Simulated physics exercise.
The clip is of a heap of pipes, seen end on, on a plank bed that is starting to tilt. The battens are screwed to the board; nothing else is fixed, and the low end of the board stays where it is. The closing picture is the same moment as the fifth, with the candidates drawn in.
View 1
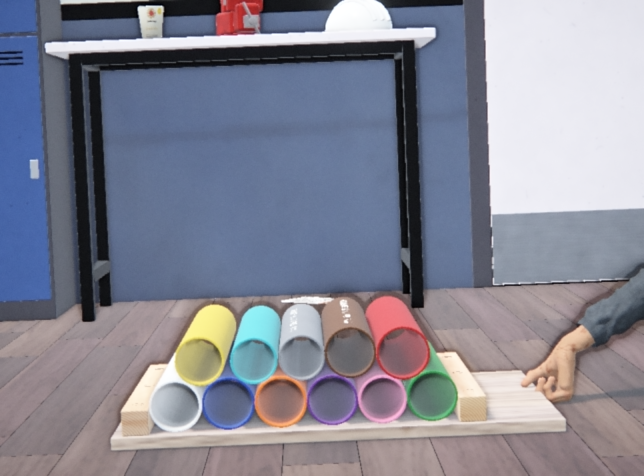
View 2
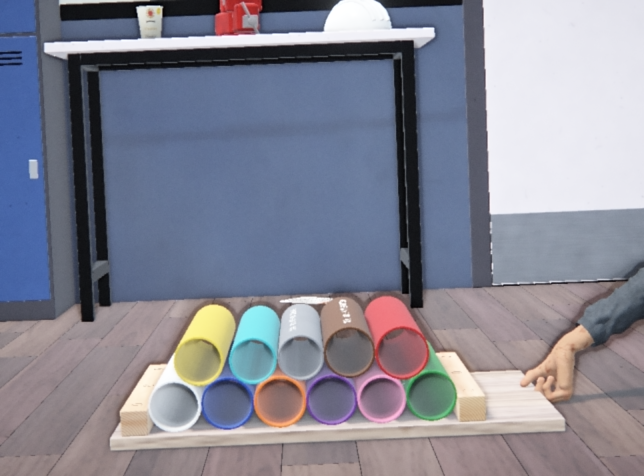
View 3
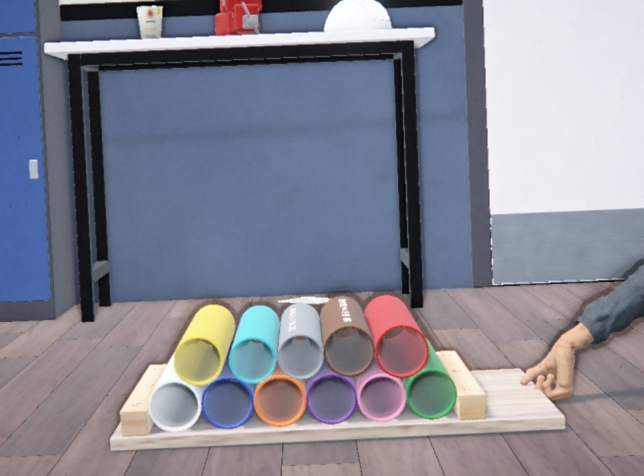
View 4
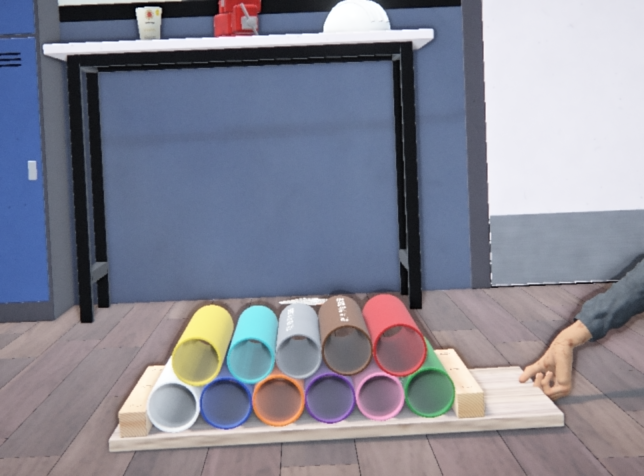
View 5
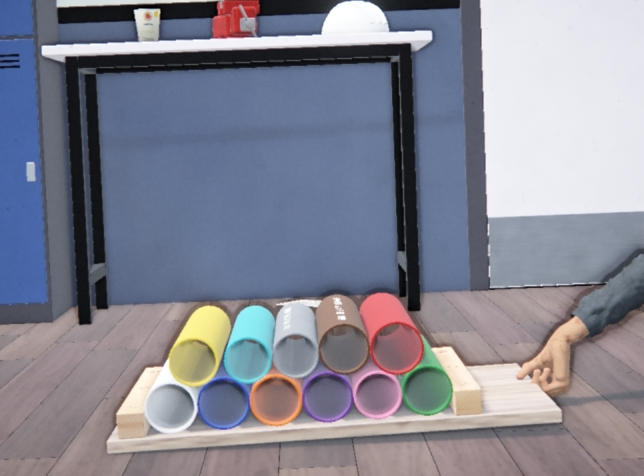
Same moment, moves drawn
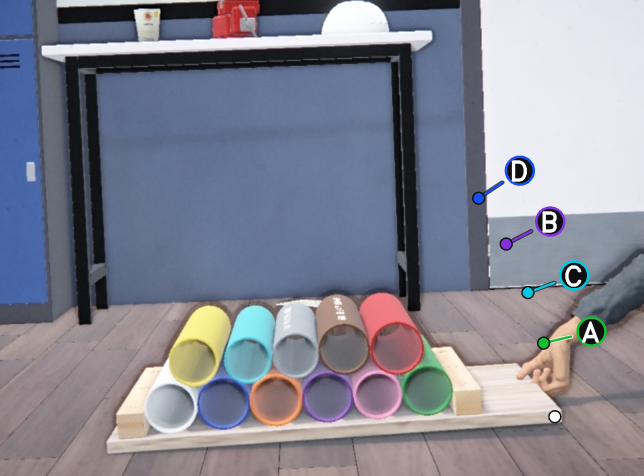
A hand rests at the board's right end while the stacked colourful pipes barely move.
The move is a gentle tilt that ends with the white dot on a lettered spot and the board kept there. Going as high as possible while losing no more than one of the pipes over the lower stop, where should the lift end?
Mark B is as high as it can go.
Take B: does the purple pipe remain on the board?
Yes.
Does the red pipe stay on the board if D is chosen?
No.
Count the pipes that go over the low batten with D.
At D the number is five.
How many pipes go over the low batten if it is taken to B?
The count is none.
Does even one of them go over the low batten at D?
At D: Yes.
On the marked copy, A at (543, 343); B at (506, 244); C at (528, 293); D at (479, 198); the white dot at (555, 416).
Taking B. A third of the way, board at 16°.
Two thirds of the way, board at 25°.
When it is over, board at 25°, none over the low batten.
As for the rest, A none over the low batten; C none over the low batten; D five over the low batten.
